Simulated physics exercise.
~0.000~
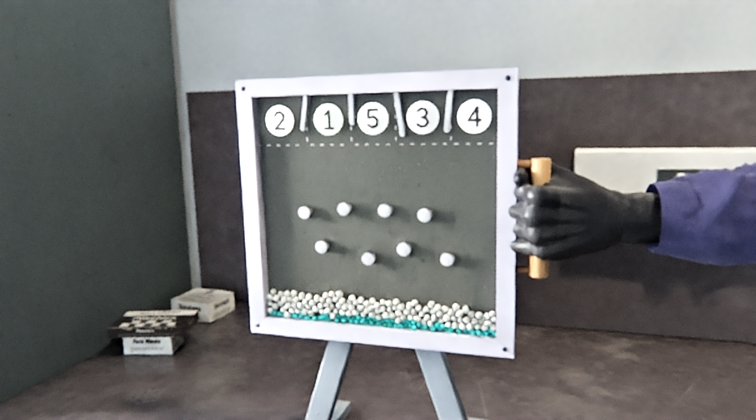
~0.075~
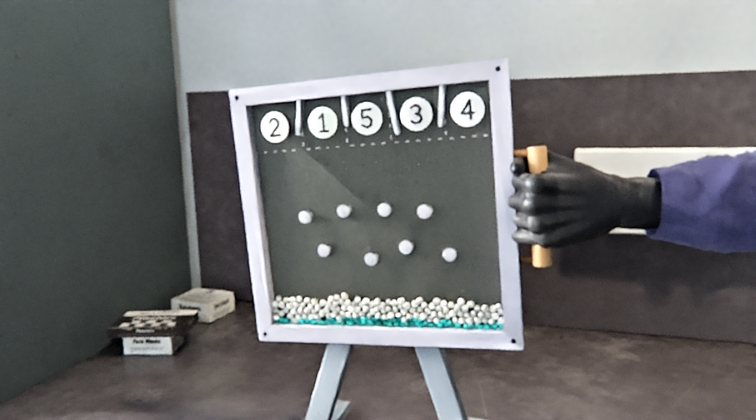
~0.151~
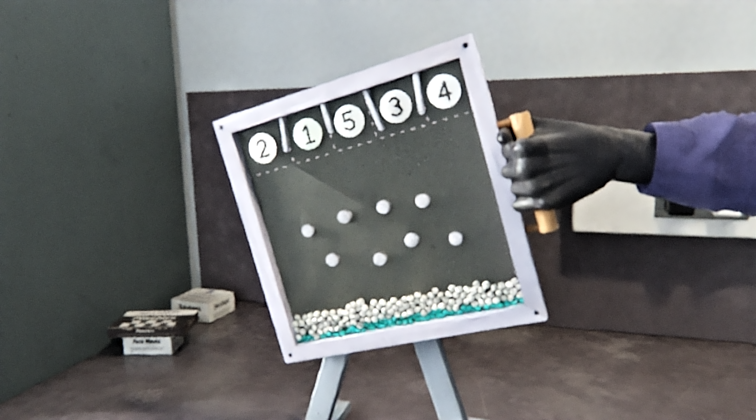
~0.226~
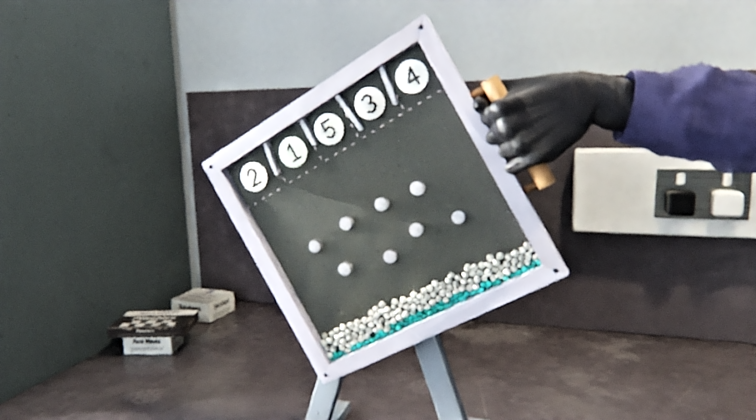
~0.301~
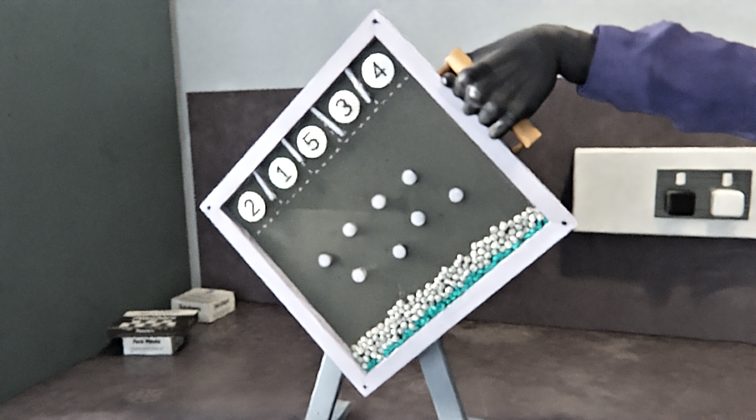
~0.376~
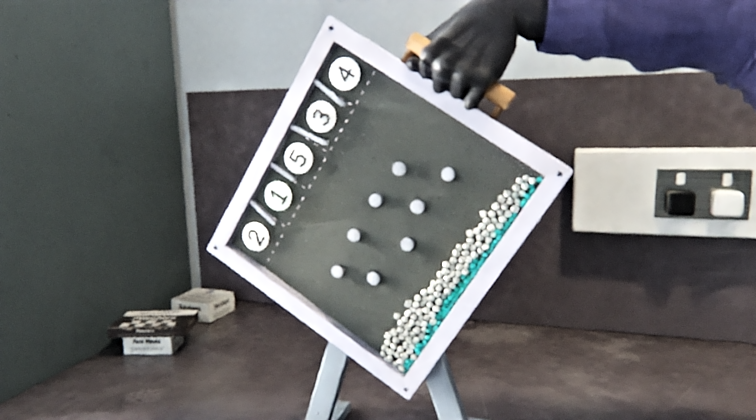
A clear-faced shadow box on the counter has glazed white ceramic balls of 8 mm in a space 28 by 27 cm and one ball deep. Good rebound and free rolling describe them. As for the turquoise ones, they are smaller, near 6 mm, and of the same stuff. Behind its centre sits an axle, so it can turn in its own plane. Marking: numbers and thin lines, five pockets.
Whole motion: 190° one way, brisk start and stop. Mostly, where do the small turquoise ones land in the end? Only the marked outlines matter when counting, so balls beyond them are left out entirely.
The one marked 1.
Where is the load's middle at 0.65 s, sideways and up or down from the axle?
Roughly 8 centimetres to the right and 9 centimetres below.
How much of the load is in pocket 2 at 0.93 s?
The share there is near 30 %.
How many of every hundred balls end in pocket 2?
Around 30 in a hundred.
By 0.65 s, it stands 108° anticlockwise; no. 2, 5 %; small ones, nothing in the marked areas.
By 0.93 s, it stands 160° anticlockwise; no. 1, 10 %, no. 2, 30 %; small ones, no. 1, 15 %, no. 2, 5 %.
By 1.16 s, it has come round 190° anticlockwise; no. 1, 35 %, no. 2, 30 %, no. 5, 5 %; small ones, no. 1, 60 %, no. 5, 20 %.
All still by 2.6 s, it has come round 190° anticlockwise; no. 1, 35 %, no. 2, 30 %, no. 3, 0 %, no. 4, 0 %, no. 5, 20 %, elsewhere 10 %; small ones, no. 1, 60 %, no. 2, 5 %, no. 5, 35 %.
